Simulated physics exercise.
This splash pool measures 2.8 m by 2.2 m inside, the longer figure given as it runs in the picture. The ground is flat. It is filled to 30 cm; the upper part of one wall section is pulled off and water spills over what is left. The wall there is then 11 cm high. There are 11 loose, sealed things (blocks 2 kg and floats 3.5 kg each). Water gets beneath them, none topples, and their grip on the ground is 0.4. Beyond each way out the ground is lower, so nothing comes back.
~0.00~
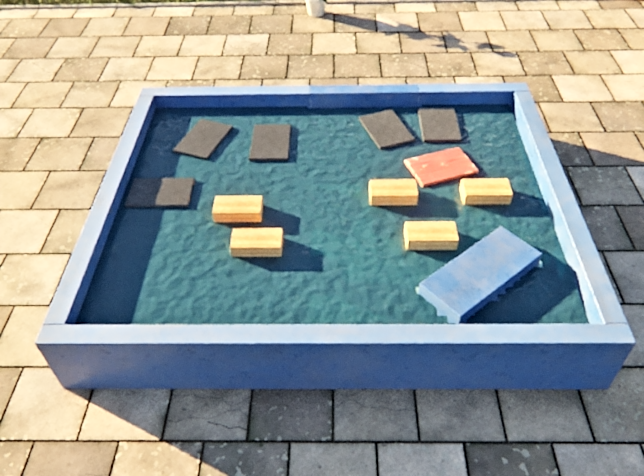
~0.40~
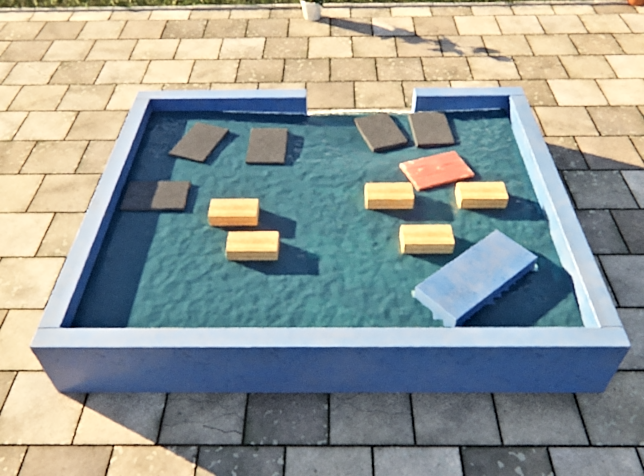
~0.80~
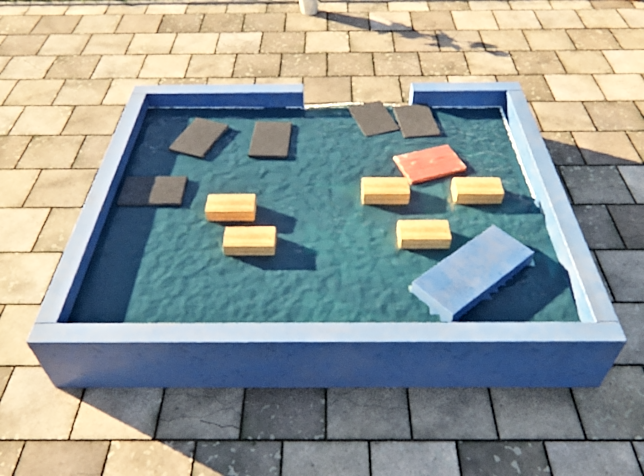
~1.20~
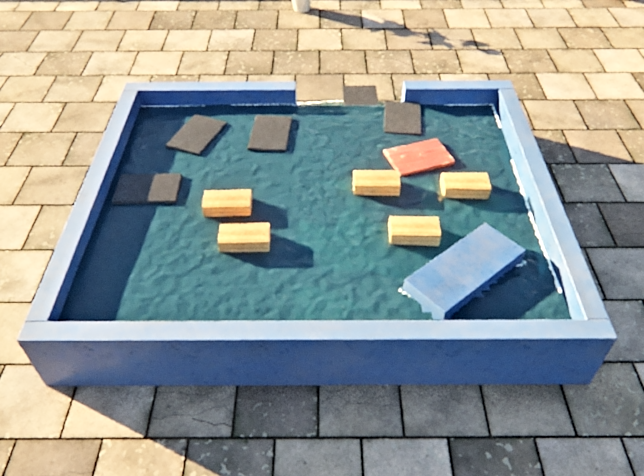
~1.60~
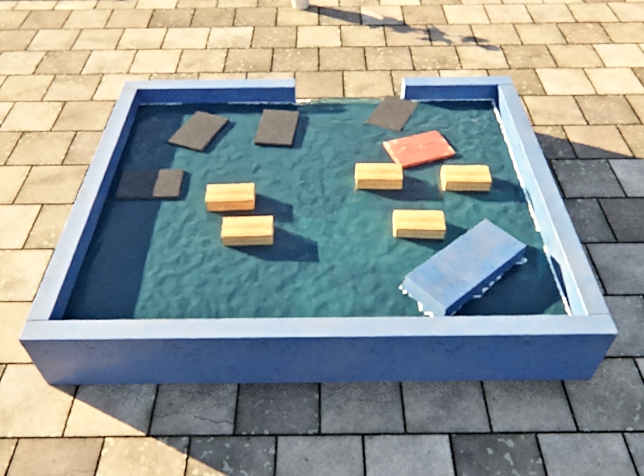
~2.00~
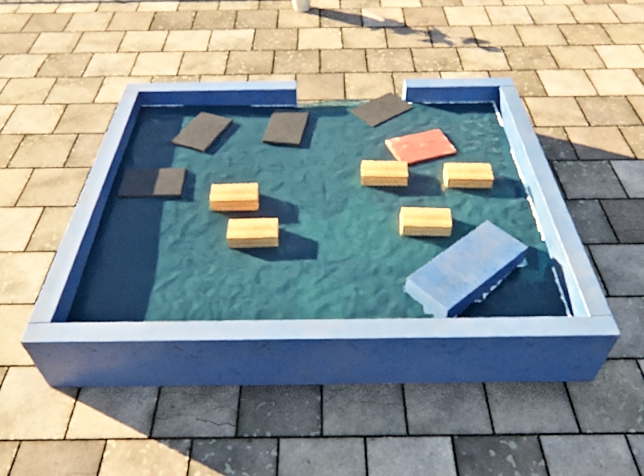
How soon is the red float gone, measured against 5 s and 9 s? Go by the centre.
That happens between the two times.
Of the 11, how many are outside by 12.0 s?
5 of them.
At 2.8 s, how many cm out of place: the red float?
Roughly 30 cm by then.
After 2.8 s the red float is near (415, 139), 0.3 m from its start, afloat; 2 of 11 are out; 9 afloat.
After 5.4 s the red float is near (394, 117), 0.6 m from its start, afloat; 3 of 11 are out; 8 afloat.
After 8.0 s the red float has gone out (at 6.6 s); 4 of 11 are out; 7 afloat.
After 12.0 s the red float has gone out (at 6.6 s); 5 of 11 are out; 6 afloat.
